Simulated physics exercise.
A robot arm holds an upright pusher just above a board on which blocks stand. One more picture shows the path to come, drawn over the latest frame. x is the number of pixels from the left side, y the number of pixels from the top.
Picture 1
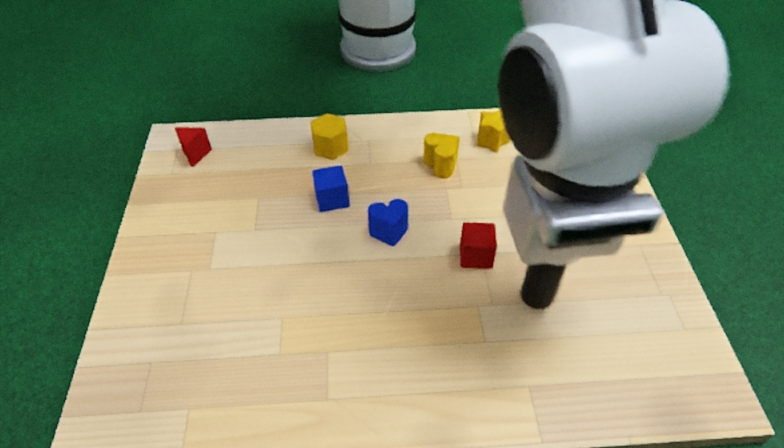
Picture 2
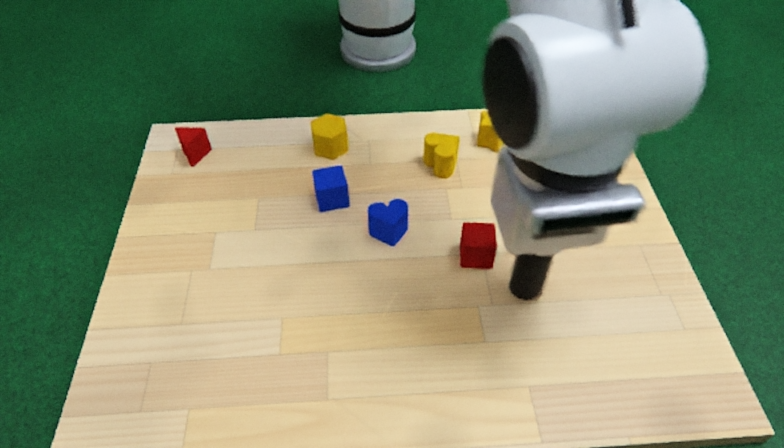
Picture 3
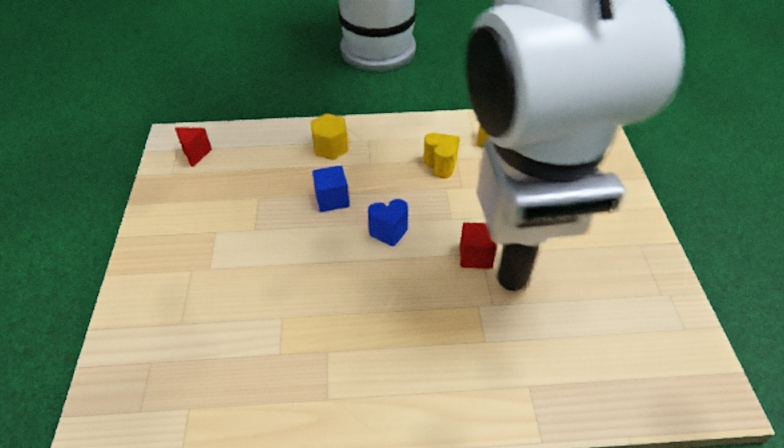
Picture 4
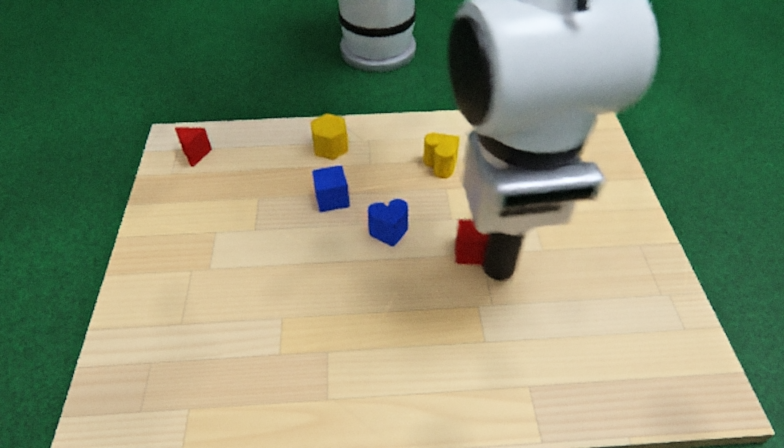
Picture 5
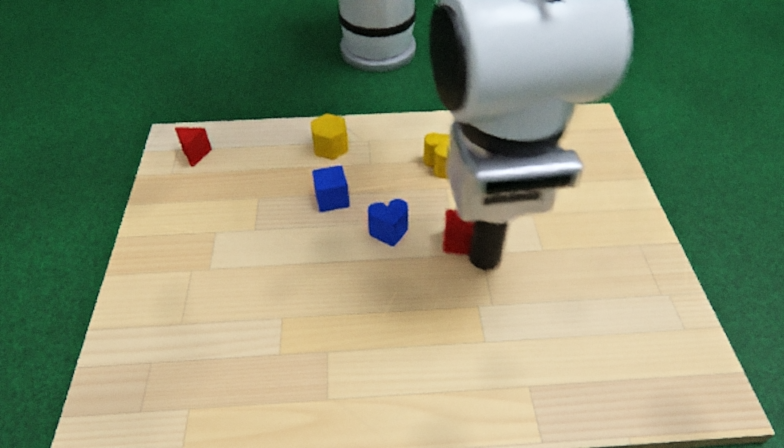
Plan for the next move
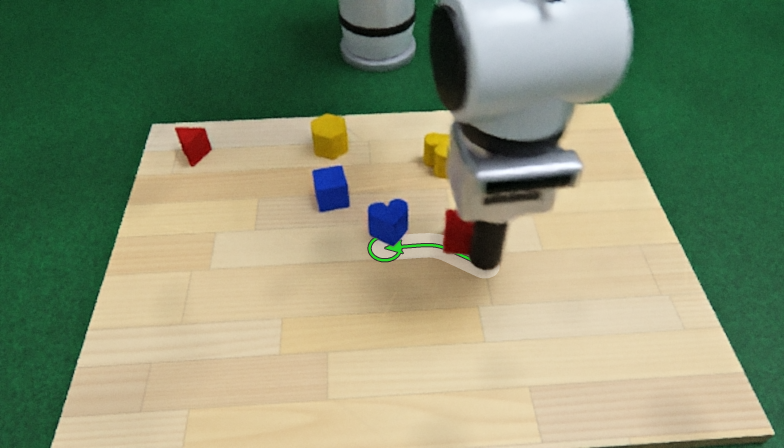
The footage shows a robot arm moving its upright pusher left and slightly away over a wooden board of red, blue and yellow blocks, then nudging the red four-sided block a short way toward the blue heart-shaped block.
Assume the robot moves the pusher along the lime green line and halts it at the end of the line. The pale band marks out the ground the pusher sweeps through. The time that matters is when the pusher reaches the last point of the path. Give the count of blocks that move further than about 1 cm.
Two blocks move.
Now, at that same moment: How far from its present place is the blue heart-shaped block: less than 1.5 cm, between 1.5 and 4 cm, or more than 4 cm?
The block winds up 1.5 to 4 cm from where it is now.
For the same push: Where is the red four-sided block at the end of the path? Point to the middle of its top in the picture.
Expect it around (433, 197).
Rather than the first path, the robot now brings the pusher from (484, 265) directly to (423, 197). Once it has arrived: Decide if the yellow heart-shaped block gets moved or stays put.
That block will keep its spot.
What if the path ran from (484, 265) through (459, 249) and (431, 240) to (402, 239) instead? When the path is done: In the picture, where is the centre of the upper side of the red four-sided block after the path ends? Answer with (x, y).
At roughly (424, 191).
The line goes from (484, 265) by way of (452, 251) and (419, 245) to (385, 248).
What follows on the original path. One third of the way, pusher at (453, 243); red four-sided block at (441, 203), turned 30° clockwise.
Two thirds of the way, pusher at (418, 238); red four-sided block at (433, 197), turned 60° clockwise.
At the end, pusher at (385, 240); blue four-sided block unmoved; blue heart-shaped block at (372, 205), turned 35° clockwise; red four-sided block at (433, 197), turned 60° clockwise.
